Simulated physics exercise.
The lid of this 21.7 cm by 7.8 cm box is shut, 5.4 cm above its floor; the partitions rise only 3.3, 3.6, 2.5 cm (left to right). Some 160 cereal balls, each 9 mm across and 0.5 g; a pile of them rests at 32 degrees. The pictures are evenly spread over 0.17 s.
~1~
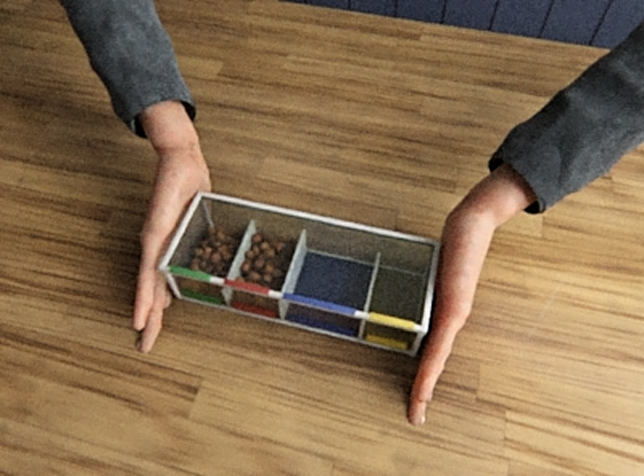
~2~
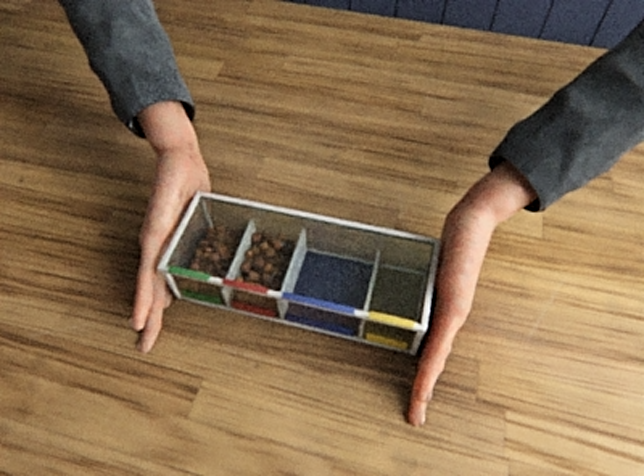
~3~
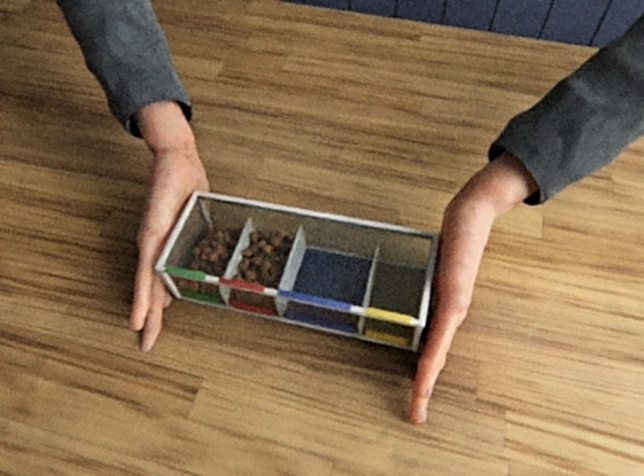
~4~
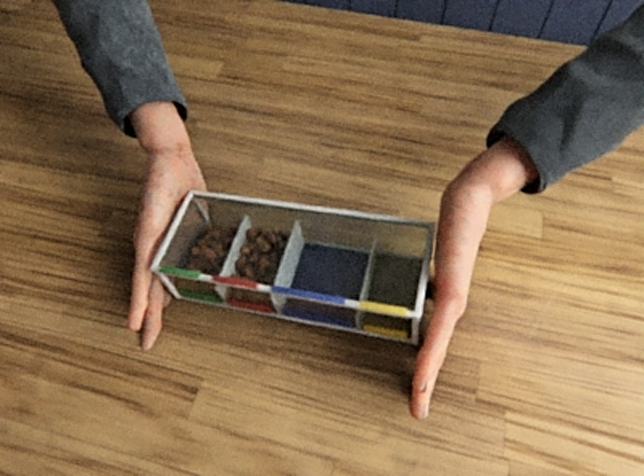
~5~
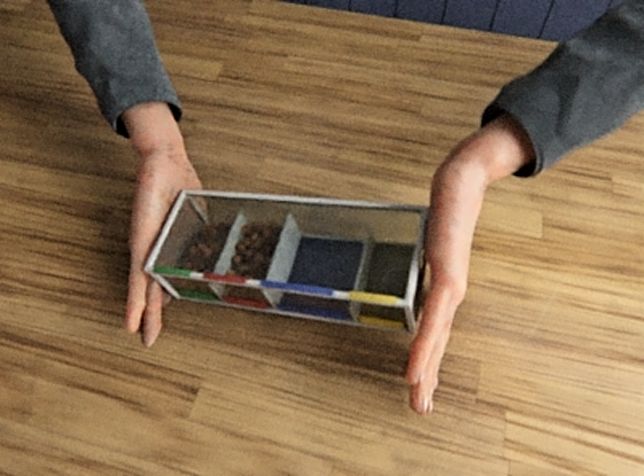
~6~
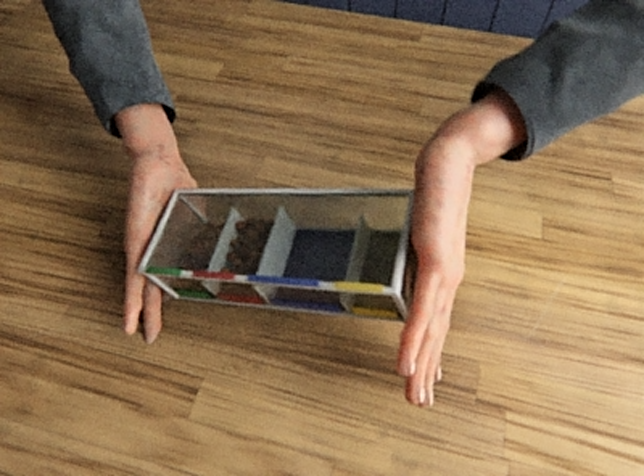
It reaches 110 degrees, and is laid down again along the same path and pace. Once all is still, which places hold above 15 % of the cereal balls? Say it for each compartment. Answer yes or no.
Red compartment: Yes; blue compartment: No; green compartment: Yes; yellow compartment: No.
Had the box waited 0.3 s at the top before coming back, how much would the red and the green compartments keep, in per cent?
In that case red 20; green 80.
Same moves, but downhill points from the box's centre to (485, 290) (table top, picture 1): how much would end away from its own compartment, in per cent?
About 50 per cent.
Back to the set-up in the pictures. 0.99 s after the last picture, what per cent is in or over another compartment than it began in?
About 35 per cent.
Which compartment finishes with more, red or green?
The green one has more.
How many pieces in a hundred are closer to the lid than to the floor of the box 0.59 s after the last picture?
Roughly 60 per cent.
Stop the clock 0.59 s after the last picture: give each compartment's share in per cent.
Red 40; blue 0; green 60; yellow 0.
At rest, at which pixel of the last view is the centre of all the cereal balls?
Around (213, 267).
Then, 0.59 s after the last picture, tilt 110 degrees; red 40 %, green 60 %.
Then, 0.99 s after the last picture, tilt 48 degrees; red 20 %, green 80 %.
Then, 1.47 s after the last picture, tilt 0 degrees; red 20 %, green 80 %.
In the end, red 20 %, blue 0 %, green 80 %, yellow 0 %.
